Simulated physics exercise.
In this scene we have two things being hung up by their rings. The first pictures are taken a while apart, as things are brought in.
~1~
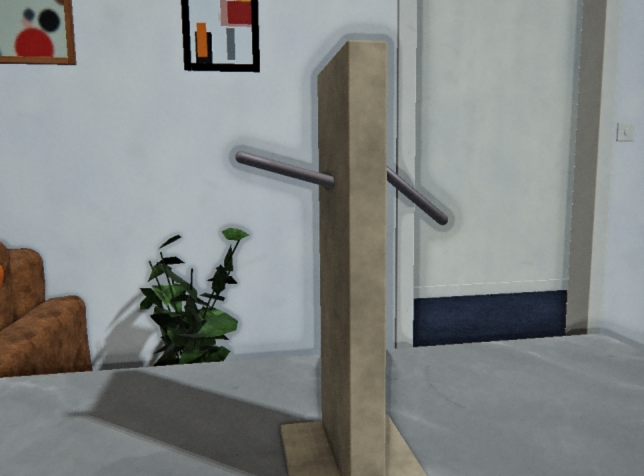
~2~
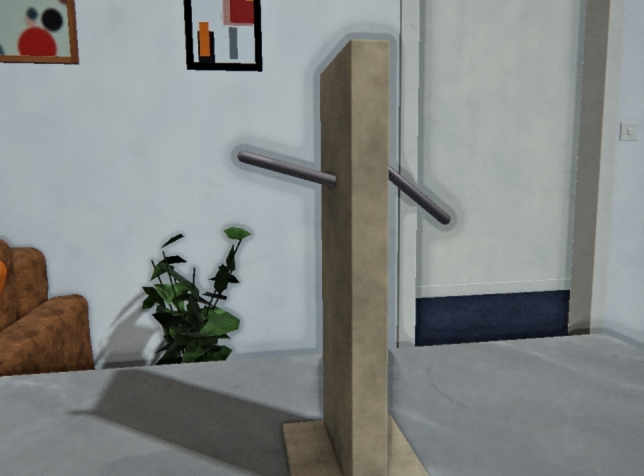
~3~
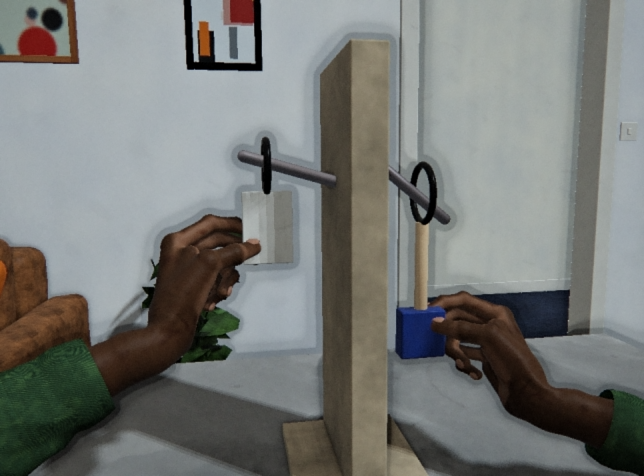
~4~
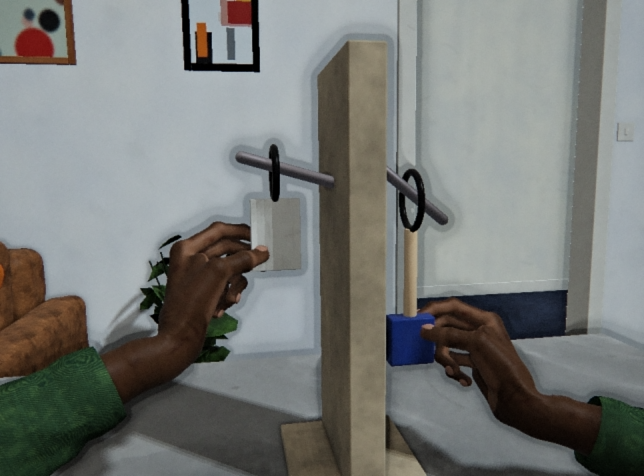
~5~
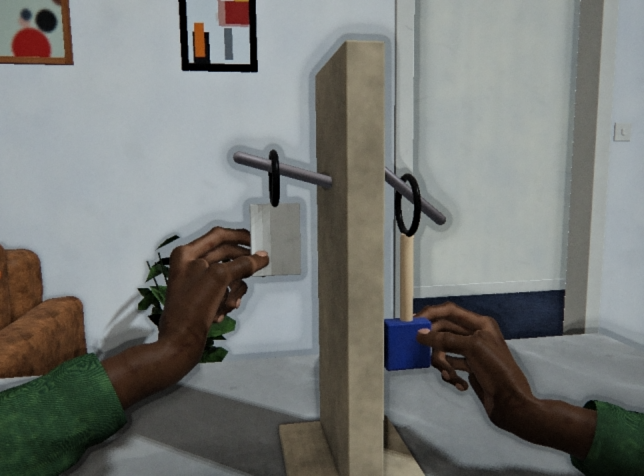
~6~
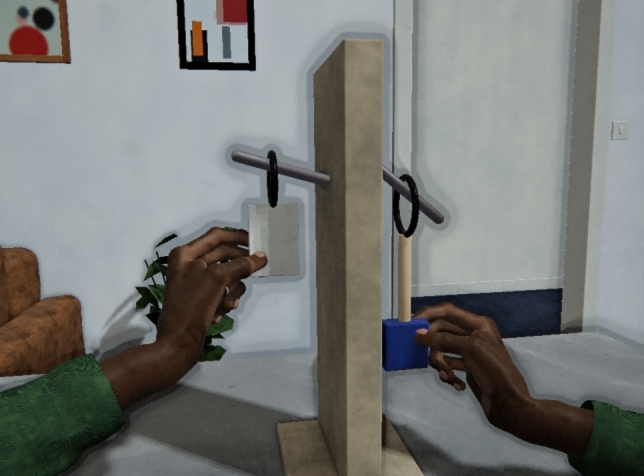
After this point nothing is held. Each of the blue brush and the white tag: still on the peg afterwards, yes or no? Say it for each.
Answers - the blue brush: No; the white tag: Yes.
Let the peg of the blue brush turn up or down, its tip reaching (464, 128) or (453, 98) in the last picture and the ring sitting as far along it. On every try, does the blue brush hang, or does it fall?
First try it clings on, second try it clings on.
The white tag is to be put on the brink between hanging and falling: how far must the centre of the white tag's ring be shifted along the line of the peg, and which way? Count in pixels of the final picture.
Shift approx. 36 px, direction left.
Then, 0.24 s after the last picture, blue brush down below near (453, 360); white tag at rest near (275, 215).
Then, 0.42 s after the last picture, blue brush falling near (542, 432); white tag at rest near (277, 215).
At rest, the blue brush falls off, near (569, 428); the white tag stays on its peg, near (280, 216).
